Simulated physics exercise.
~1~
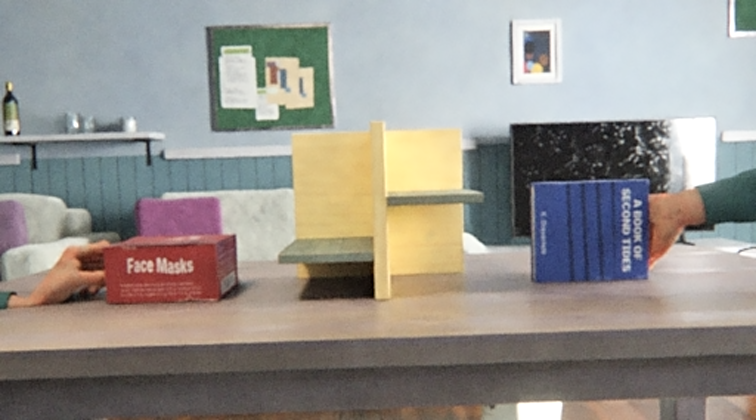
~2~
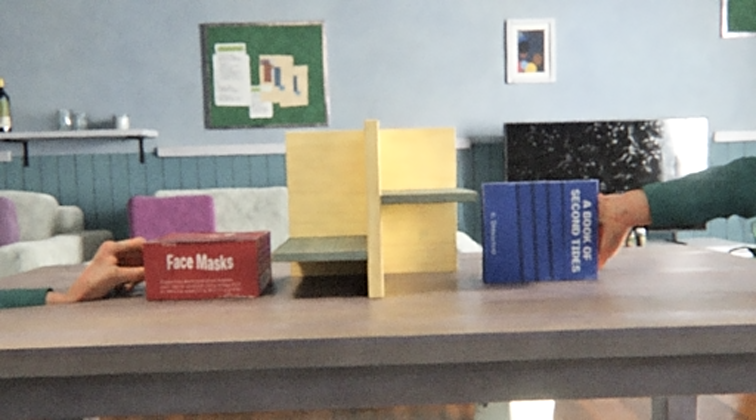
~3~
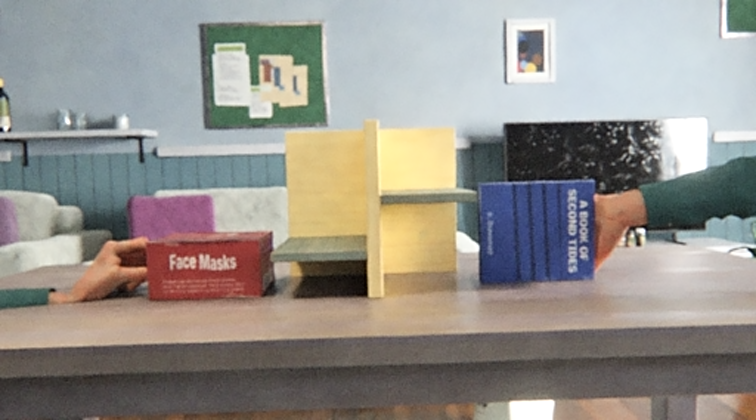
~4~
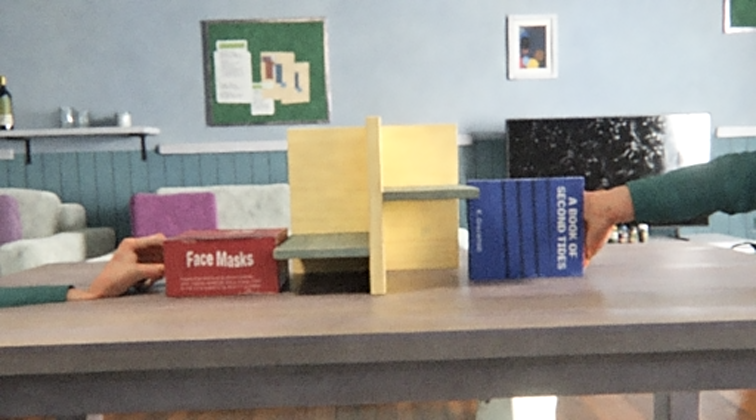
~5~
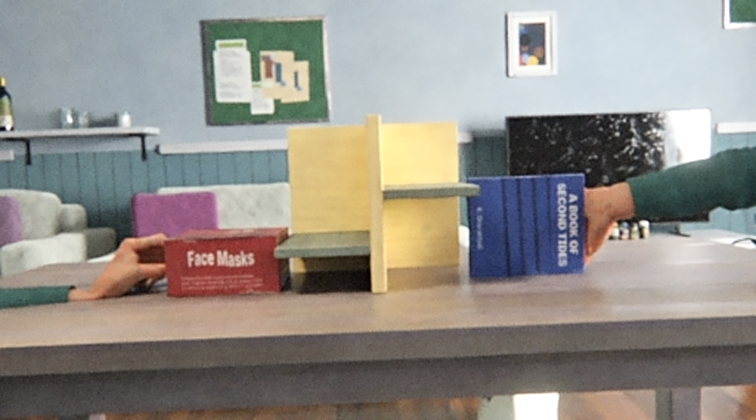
In the video, one hand slides a red face masks box rightward across a table while another slides a blue box resembling a book leftward, toward opposite sides of a small yellow and green shelf, and both items stop beside it, still held.
